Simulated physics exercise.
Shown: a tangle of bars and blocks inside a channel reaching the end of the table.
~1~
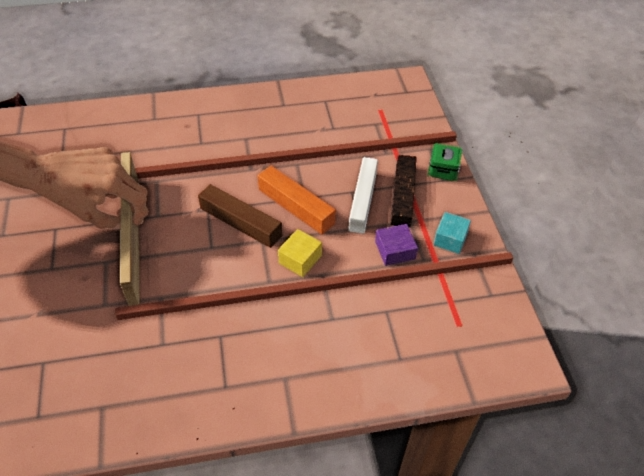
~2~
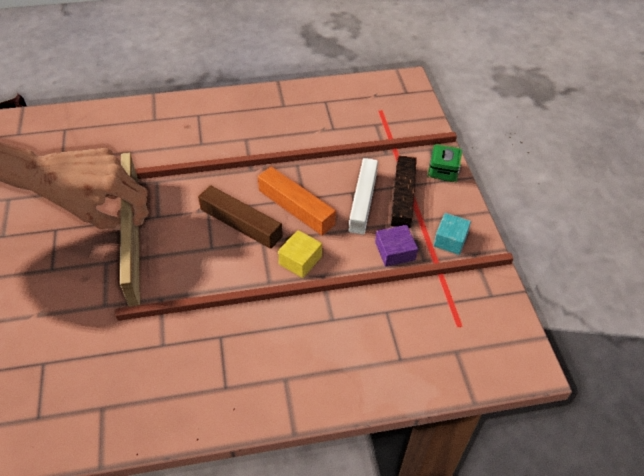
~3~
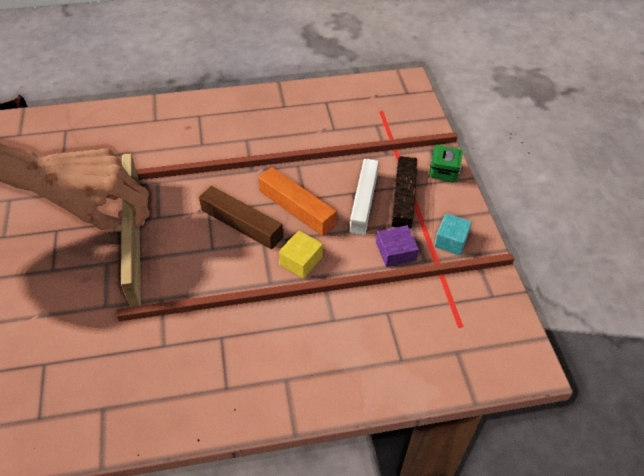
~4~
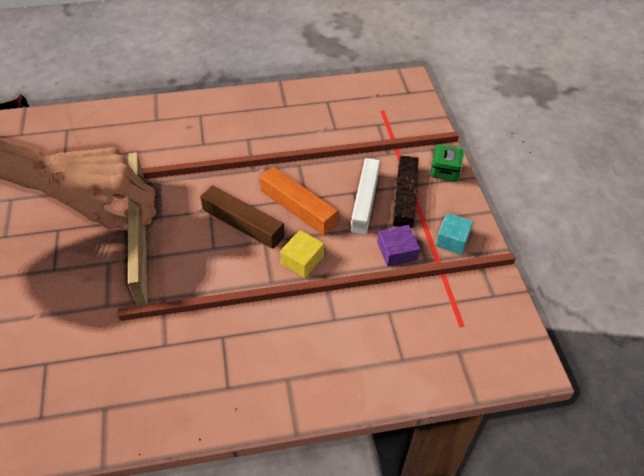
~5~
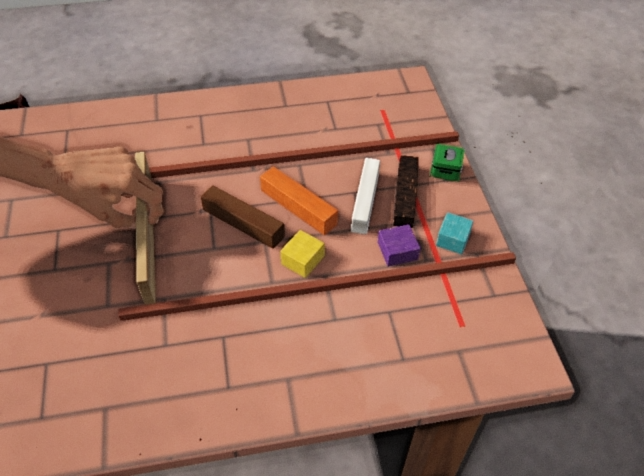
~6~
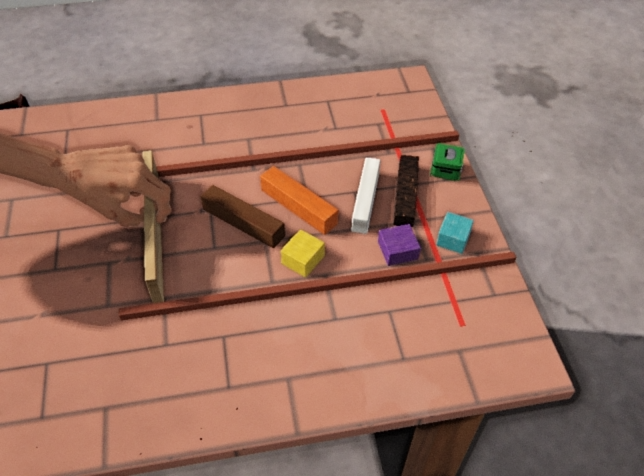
On a brick-patterned tabletop, a hand held a small upright board behind scattered colorful bars and blocks between two rails, then slid it slightly to the right while the pieces stayed practically still.
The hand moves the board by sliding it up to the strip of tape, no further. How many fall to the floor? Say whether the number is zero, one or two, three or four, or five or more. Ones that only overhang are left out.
After the push, only one or two have dropped.
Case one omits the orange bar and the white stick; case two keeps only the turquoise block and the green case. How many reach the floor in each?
First try 1, second try 0.
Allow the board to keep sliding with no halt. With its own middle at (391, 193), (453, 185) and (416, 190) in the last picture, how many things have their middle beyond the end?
First 0, then 5, then 2.
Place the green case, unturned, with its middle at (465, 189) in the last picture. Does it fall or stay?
It simply slips off.
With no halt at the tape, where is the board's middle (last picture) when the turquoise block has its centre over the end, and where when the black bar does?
The middle would be close to (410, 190) and then close to (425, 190).
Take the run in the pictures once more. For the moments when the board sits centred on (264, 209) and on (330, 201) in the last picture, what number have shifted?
That gives 3 for the first and 4 for the second.
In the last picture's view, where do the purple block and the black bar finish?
About (481, 234), and the other about (476, 181).
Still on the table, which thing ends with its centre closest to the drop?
It's the black bar.
Early on, none off yet; green case at rest near (448, 163); turquoise block at rest near (455, 233); black bar at rest near (407, 190).
A while later, none off yet; green case at rest near (448, 163); turquoise block at rest near (455, 233); black bar moving near (410, 189).
Finally, the number that fall off is one or two; lost, turquoise block and green case.
